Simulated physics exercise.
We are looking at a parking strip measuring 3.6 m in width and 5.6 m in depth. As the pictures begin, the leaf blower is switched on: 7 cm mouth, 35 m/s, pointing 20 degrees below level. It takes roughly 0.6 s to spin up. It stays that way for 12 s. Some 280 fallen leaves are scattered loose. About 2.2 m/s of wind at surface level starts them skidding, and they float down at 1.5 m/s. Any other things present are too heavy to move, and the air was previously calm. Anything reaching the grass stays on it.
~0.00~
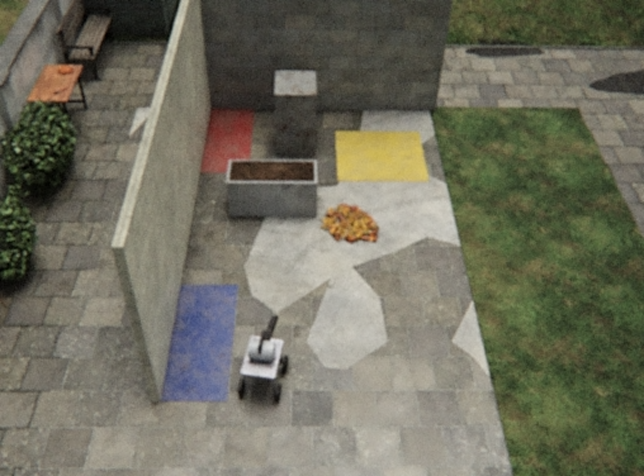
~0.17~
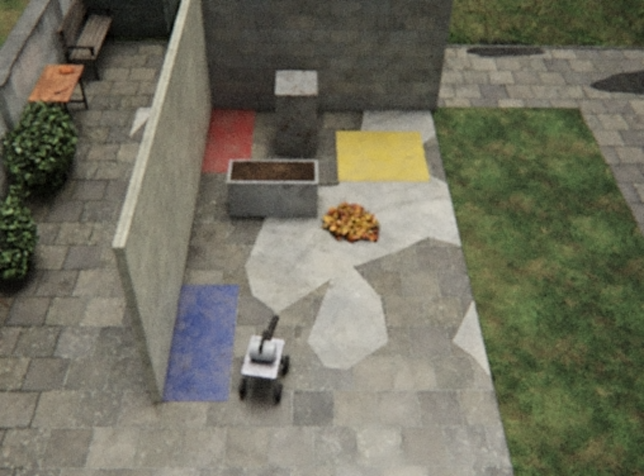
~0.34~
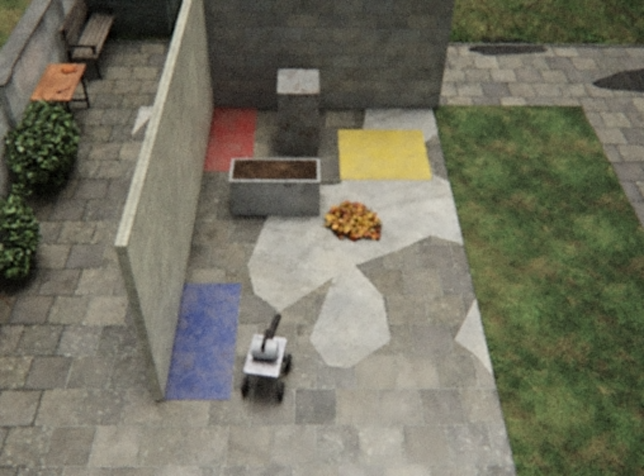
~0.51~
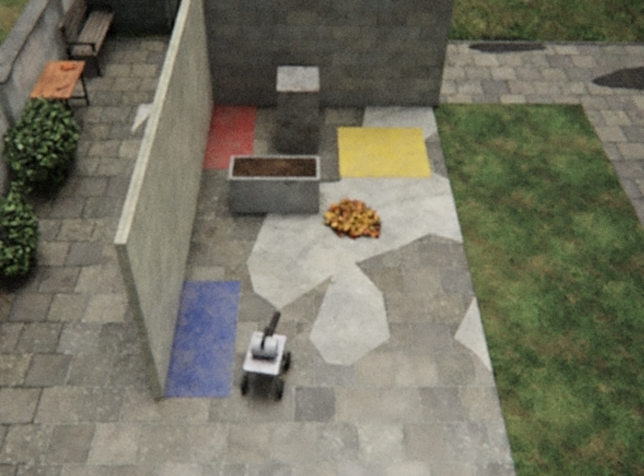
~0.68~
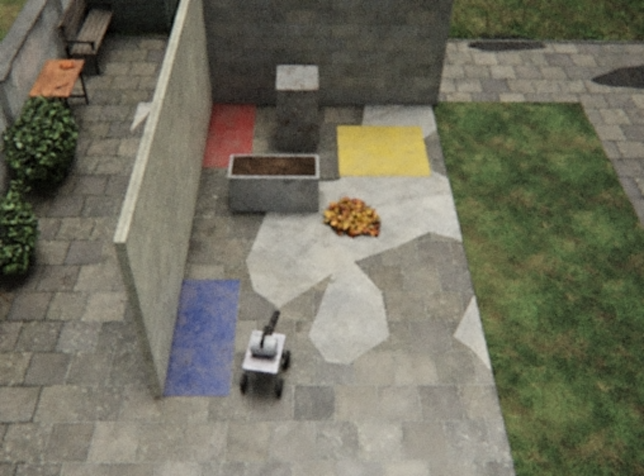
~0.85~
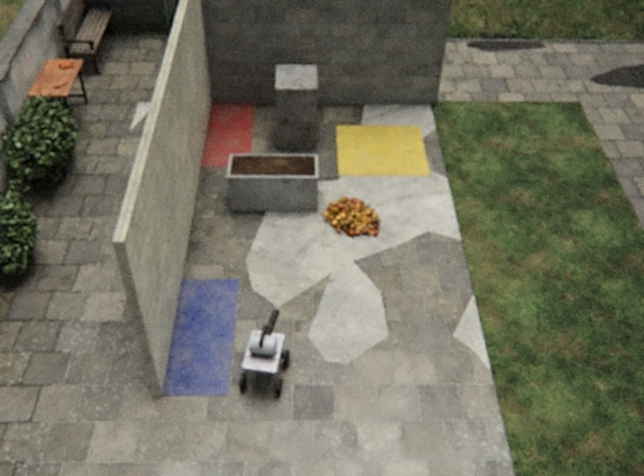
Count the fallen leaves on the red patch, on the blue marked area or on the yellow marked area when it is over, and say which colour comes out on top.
The yellow one comes out on top.
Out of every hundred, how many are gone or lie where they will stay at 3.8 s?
The share is roughly 10 %.
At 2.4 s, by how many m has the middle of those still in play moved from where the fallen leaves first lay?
Roughly 1.0 m.
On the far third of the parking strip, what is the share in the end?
Roughly 80 %.
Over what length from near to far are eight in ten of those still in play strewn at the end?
The middle bunch covers about 2.0 m from near to far.
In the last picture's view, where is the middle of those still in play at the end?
The middle is around pixel (404, 144).
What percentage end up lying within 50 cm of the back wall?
About 20 %.
After 2.4 s, 0 % are on the red patch, 0 % on the blue marked area and 50 % on the yellow marked area; the middle of those still in play is near (385, 175); 2 % have settled or left.
After 3.8 s, 0 % are on the red patch, 0 % on the blue marked area and 50 % on the yellow marked area; the middle of those still in play is near (388, 160); 9 % have settled or left.
After 6.6 s, 0 % are on the red patch, 0 % on the blue marked area and 53 % on the yellow marked area; the middle of those still in play is near (399, 153); 16 % have settled or left.
After 12.0 s, at the end, 0 % are on the red patch, 0 % on the blue marked area and 51 % on the yellow marked area; the middle of those still in play is near (404, 144).
